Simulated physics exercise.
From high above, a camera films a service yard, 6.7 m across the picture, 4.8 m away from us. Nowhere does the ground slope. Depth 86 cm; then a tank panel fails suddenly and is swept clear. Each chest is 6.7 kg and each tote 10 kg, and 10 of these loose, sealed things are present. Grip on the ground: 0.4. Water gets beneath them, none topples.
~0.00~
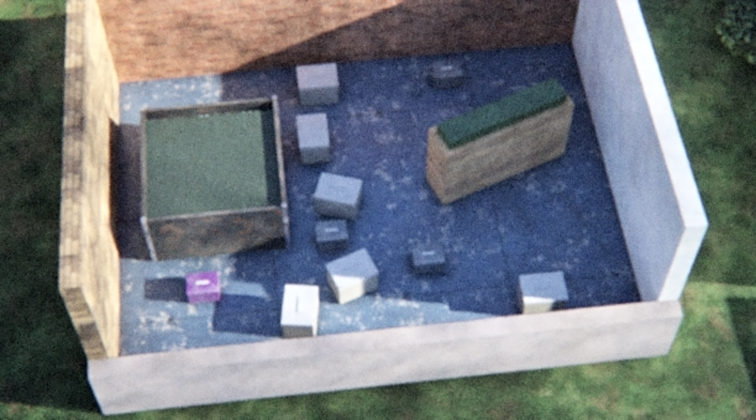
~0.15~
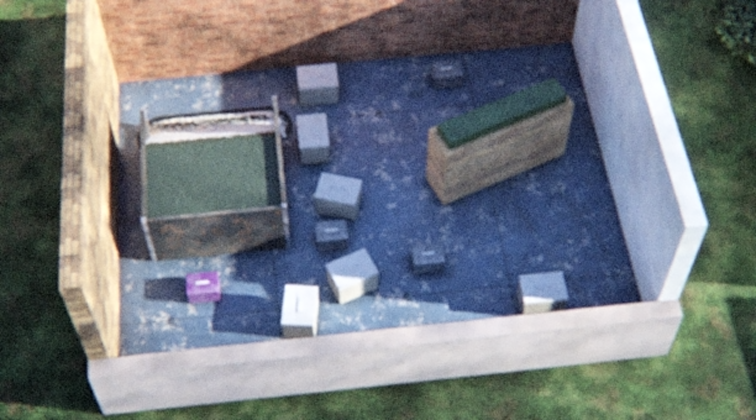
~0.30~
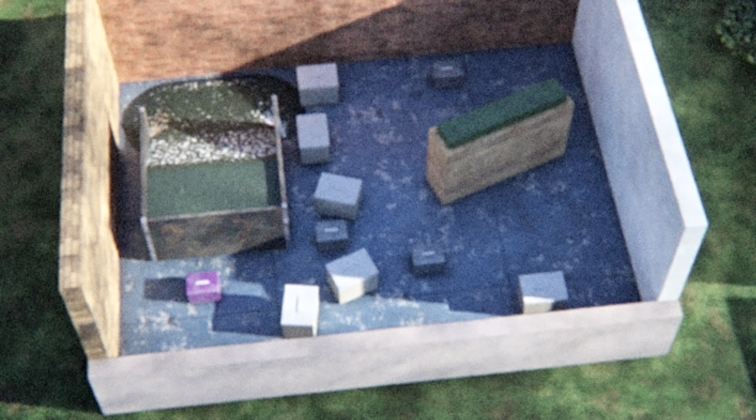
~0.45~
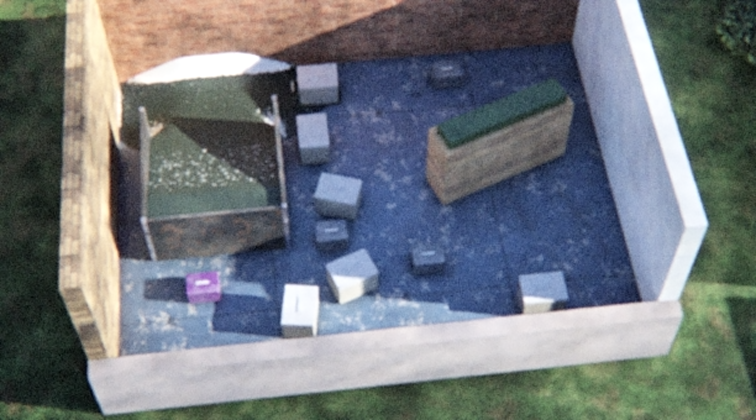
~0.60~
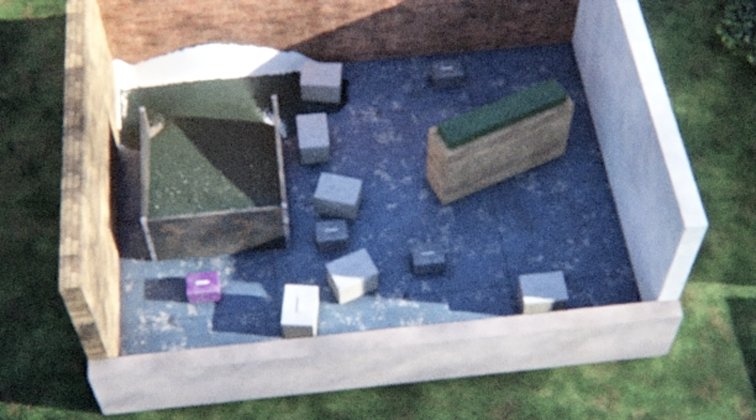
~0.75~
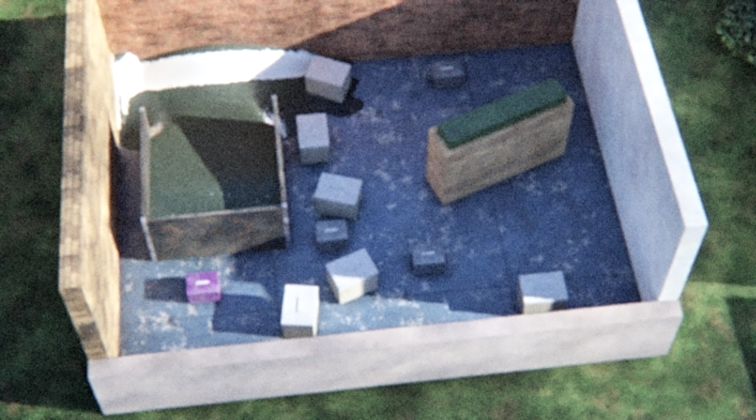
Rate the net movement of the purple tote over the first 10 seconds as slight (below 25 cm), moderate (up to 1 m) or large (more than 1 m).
Slight.
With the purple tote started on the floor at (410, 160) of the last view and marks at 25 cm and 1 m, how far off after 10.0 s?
Short answer: It drifts a great distance.
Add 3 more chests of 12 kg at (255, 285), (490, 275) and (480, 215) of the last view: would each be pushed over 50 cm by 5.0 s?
In that order: Short of it, short of it, short of it.
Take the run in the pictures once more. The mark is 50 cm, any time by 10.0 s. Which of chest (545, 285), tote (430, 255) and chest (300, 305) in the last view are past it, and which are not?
Well, going one by one, it's too far, not that far and too far.
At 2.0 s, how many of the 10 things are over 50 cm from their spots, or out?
I count 2 of them.
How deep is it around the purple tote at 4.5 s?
Close to 2 centimetres.
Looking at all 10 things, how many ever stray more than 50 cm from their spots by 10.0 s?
The total is 8.
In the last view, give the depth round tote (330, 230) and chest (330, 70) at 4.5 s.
About 4 and 12 cm.
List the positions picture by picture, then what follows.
The purple tote at (202, 283), on the bottom; 3.0 m2 under water; 0 of 10 have shifted, in the first picture.
The purple tote at (202, 283), on the bottom; water covers 4.1 m2; 0 of 10 have shifted, in the second picture.
The purple tote at (202, 283) rests on the ground; 5.7 m2 under water; 0 of 10 have shifted, in the third picture.
The purple tote at (202, 283) rests on the ground; water covers 6.4 m2; 0 of 10 have shifted, in the fourth picture.
The purple tote at (202, 283) rests on the ground; 6.6 m2 under water; 1 of 10 have shifted, in the fifth picture.
The purple tote at (202, 283), on the bottom; water covers 7.0 m2; 1 of 10 have shifted, in the sixth picture.
After 2.0 s the purple tote is near (202, 283), 0.0 m from its start, aground; 1 afloat.
After 4.5 s the purple tote is near (202, 283), 0.0 m from its start, aground; 4 afloat.
After 7.0 s the purple tote is near (202, 283), 0.0 m from its start, aground; 8 afloat.
After 10.0 s the purple tote is near (198, 282), 0.1 m from its start, aground; 9 afloat.
